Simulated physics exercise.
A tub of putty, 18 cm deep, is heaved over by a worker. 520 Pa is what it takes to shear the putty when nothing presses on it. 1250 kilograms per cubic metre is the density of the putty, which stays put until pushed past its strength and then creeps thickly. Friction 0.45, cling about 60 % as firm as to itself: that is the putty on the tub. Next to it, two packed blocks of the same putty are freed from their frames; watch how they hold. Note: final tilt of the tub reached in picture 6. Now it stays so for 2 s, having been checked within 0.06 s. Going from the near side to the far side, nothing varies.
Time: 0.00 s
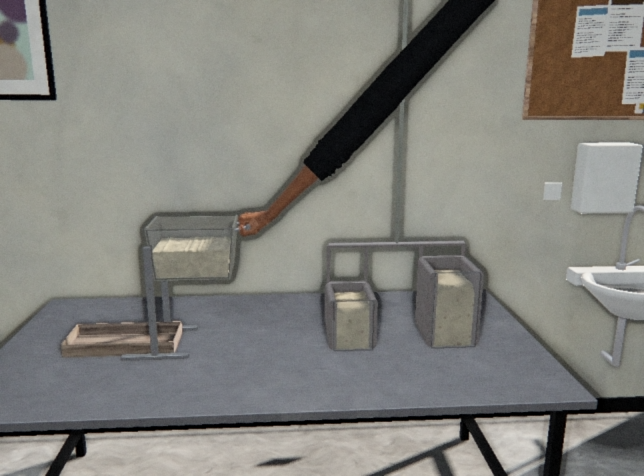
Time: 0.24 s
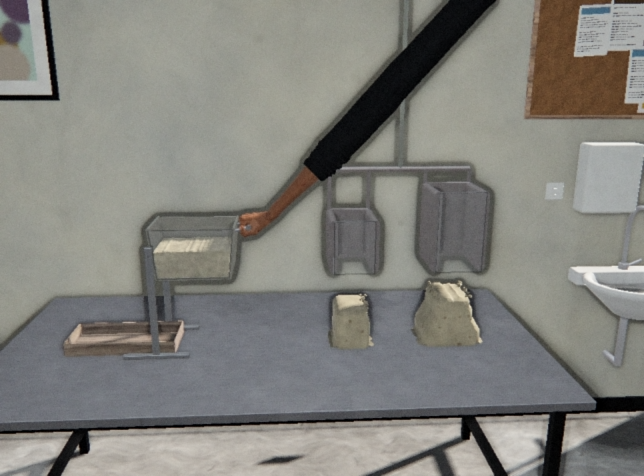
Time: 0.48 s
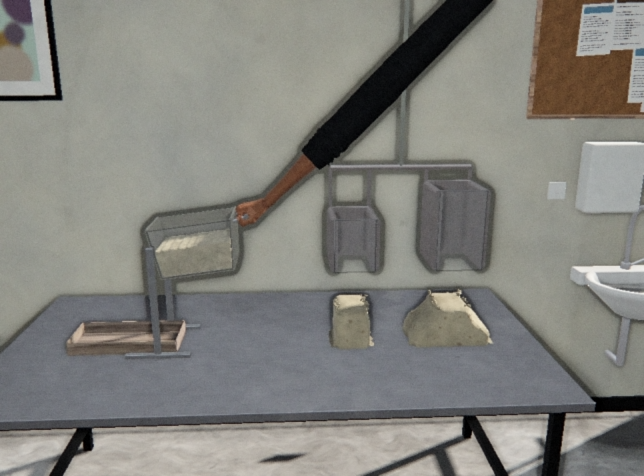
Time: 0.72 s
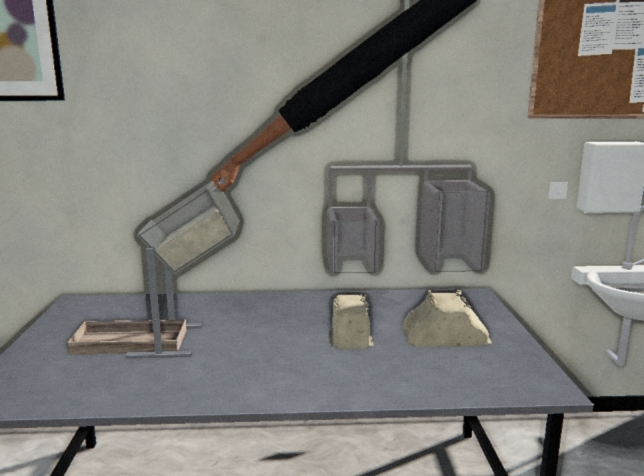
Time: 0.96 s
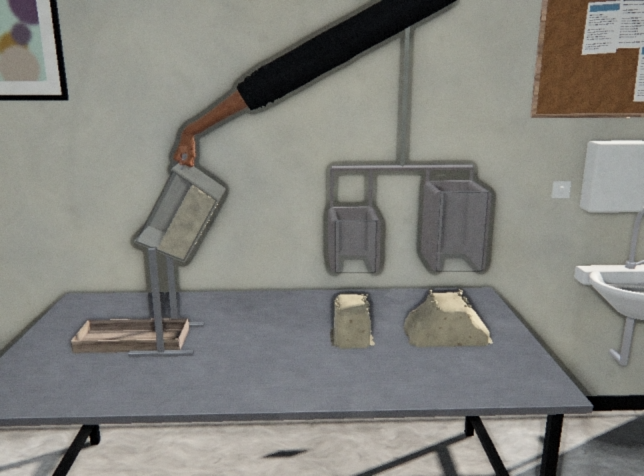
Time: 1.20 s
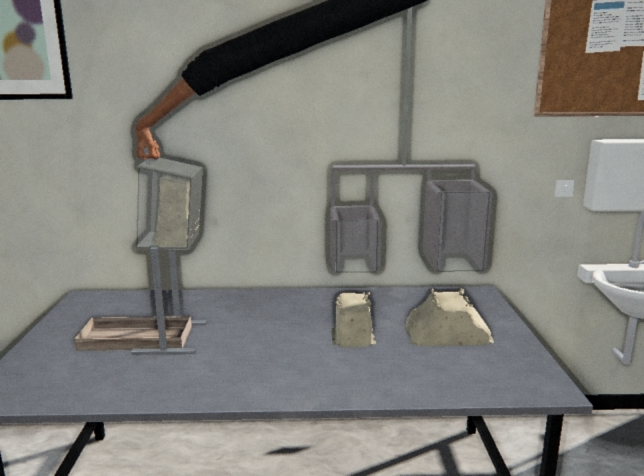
An arm in a black sleeve tilting a clear tub of pale putty upright after molds lift off two blocks, the larger slumping.
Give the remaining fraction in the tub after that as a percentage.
Close to 62 per cent.
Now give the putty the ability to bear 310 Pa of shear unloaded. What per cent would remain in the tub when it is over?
In that case close to 50 in a hundred.
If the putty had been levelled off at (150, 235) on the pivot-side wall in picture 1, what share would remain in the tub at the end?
I'd put it close to 35 in a hundred.
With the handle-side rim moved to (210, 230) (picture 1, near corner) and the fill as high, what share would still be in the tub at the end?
The tub would keep roughly 100 percent.
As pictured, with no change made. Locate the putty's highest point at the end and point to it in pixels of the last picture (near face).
Highest point: Approx. (180, 221).
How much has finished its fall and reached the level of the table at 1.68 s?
At that moment, near 0 % is down.
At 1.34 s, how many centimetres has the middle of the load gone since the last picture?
Something like 4 cm, I'd say.
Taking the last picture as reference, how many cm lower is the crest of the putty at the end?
The top ends up some 15 cm below its level in the last picture.
After 1.34 s, the tub is at 83 degrees and holds 100 %.
After 1.51 s, the tub is at 83 degrees and holds 89 %.
After 1.68 s, the tub is at 83 degrees and holds 71 %.
After 1.85 s, the tub is at 83 degrees and holds 63 %.
After 3.20 s, at the end, the tub is at 83 degrees and holds 62 %.
